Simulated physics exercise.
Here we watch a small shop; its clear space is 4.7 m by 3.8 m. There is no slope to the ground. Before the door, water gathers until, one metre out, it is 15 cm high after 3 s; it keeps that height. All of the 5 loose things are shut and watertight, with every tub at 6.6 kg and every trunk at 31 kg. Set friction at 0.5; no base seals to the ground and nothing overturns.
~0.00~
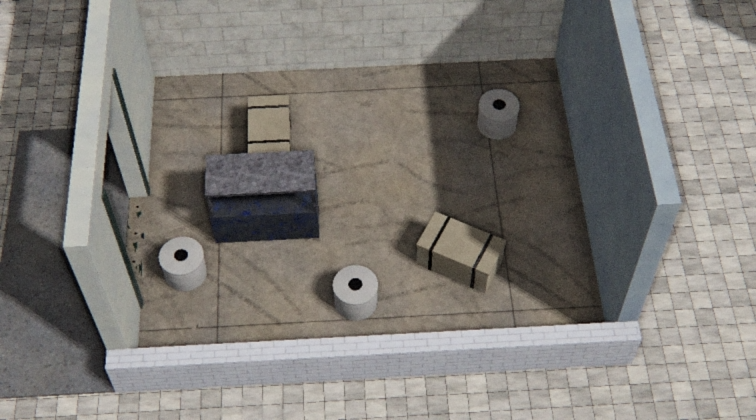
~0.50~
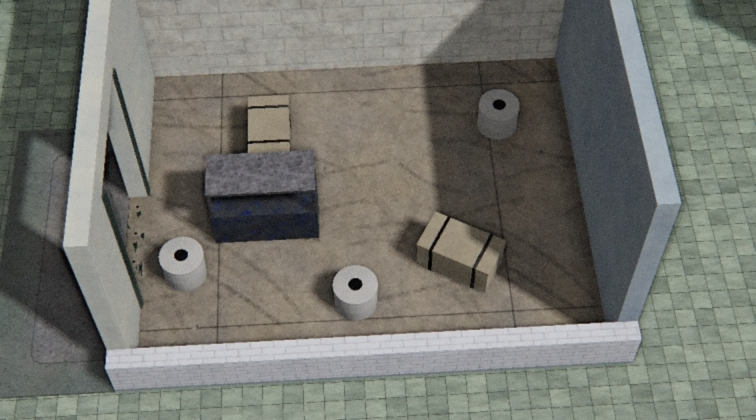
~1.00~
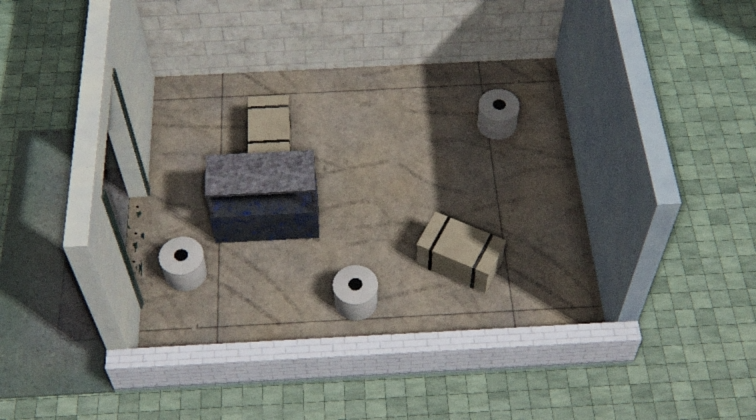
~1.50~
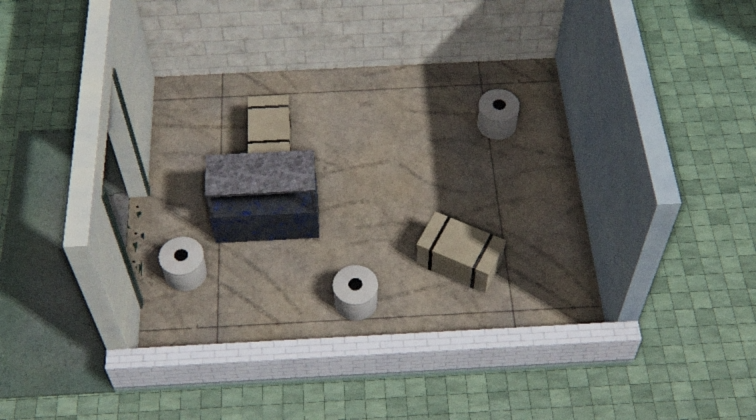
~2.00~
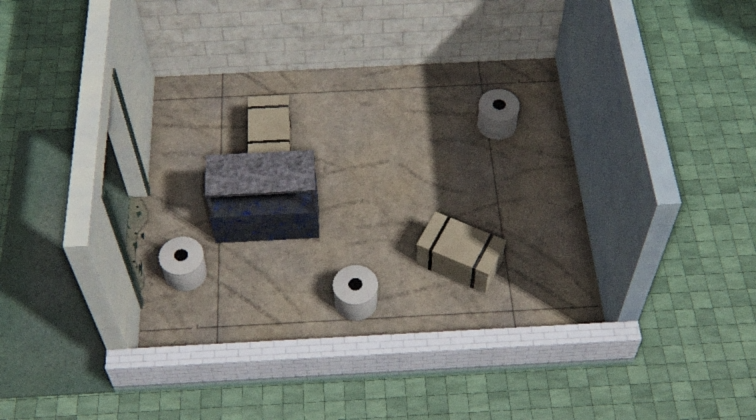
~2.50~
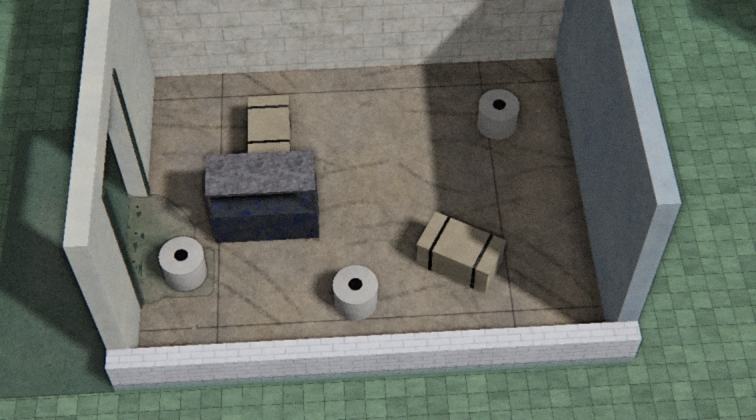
Greenish water spreads over the grey paving around a small open-topped room, tinting the ground outside its walls. The green then deepens slightly, and at last a little seeps in through the doorway on the left, near a pale tub, while the tubs, strapped trunks and dark counter stay still.
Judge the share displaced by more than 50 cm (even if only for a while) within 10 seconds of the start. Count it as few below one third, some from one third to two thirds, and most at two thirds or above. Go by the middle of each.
Some.
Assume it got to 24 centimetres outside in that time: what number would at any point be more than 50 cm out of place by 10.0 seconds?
The count would be 4.
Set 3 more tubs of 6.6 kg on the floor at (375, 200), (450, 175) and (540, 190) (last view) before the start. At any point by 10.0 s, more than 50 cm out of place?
For each in turn I get a smaller distance, a smaller distance and a smaller distance.
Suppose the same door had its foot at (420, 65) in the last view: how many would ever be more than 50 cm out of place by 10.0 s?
In that case the number is 2.
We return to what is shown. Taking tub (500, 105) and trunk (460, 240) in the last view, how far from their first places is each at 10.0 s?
In that order: 0 cm, 0 cm.
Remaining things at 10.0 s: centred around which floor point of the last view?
Somewhere near (466, 203).
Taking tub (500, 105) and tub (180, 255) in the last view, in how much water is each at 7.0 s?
Depth approx. 1 cm / 6 cm.
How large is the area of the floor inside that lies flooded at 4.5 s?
I'd put it close to 5.5 m2.
After 3.5 s 0 of 5 are over 50 cm from their spots; 0 afloat.
After 4.5 s 1 of 5 are over 50 cm from their spots; 0 afloat.
After 7.0 s 2 of 5 are over 50 cm from their spots; 1 afloat.
After 10.0 s 2 of 5 are over 50 cm from their spots, and 2 have been at some point; 1 afloat.
